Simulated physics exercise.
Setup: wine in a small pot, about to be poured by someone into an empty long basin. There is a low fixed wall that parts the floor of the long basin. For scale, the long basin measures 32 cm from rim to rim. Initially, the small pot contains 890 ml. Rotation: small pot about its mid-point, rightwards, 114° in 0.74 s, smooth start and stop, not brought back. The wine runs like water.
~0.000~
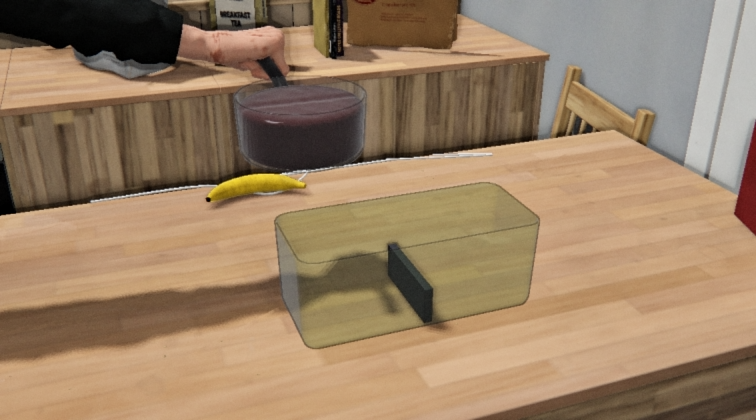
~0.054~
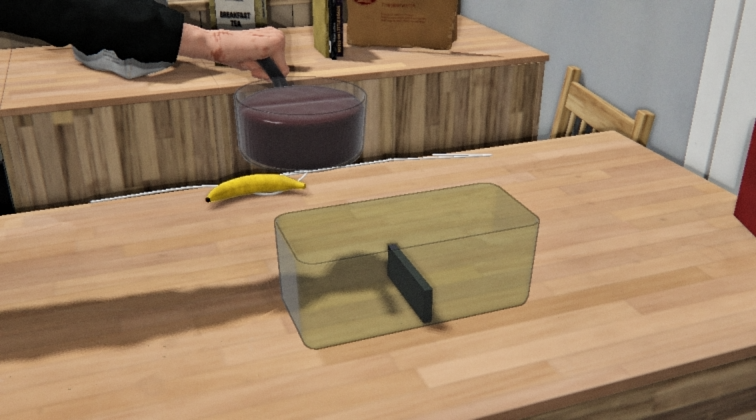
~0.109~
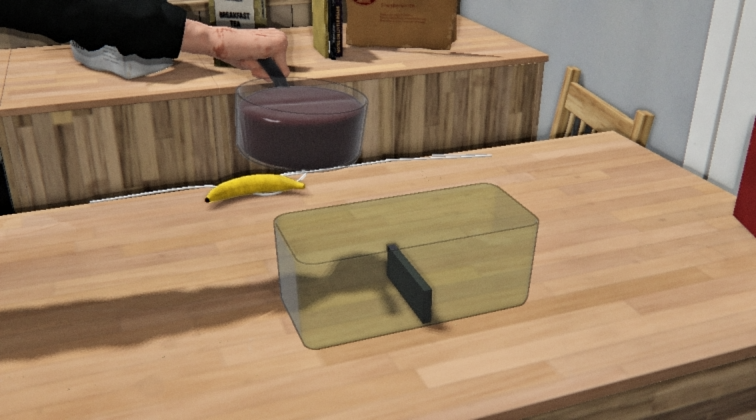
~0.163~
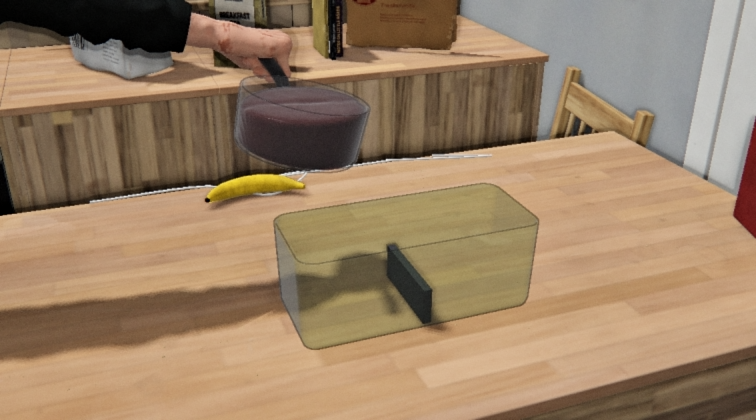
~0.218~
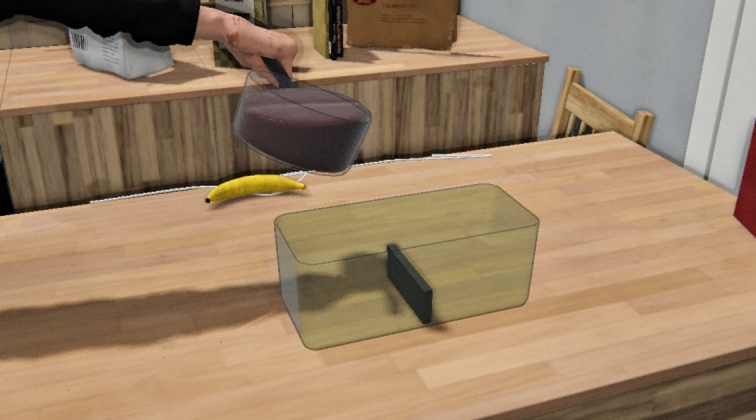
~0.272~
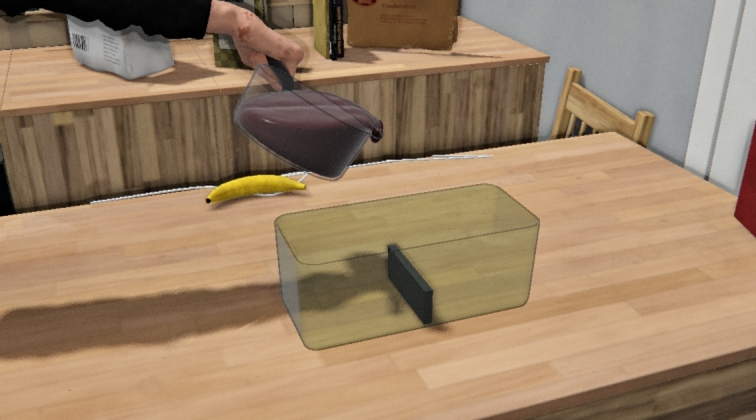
At a wooden kitchen table, a hand held a small pot of dark wine above a clear basin with a divider, then tilted it steadily rightward until some wine slipped over the rim.
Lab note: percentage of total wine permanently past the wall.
Approx. 41 %.
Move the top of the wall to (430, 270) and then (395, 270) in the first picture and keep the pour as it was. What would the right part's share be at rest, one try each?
20 % and 65 %.
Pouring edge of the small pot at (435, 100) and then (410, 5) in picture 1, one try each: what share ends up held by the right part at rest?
Try 1: Approx. 85 %; try 2: Approx. 75 %.
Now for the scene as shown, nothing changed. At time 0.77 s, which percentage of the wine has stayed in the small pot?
I'd estimate some 2 per cent.
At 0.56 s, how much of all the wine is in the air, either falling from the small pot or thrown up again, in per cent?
40 per cent.
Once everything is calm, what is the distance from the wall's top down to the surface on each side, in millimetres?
Close to 26 mm left and close to 32 mm right.
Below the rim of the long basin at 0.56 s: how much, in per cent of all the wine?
I reckon close to 44 percent of it.
After 0.56 s the tilt is 98° and 17 per cent is still to pour, 15 is left of the wall and 29 right of it.
After 0.77 s the tilt is 114° and 2 per cent is still to pour, 51 is left of the wall and 40 right of it.
After 1.00 s the tilt is 114° and 0 per cent is still to pour, 55 is left of the wall and 41 right of it.
After 1.24 s the tilt is 114° and 0 per cent is still to pour, 55 is left of the wall and 41 right of it.
In the end 55 per cent lies left of the wall, 41 right of it and 4 outside.
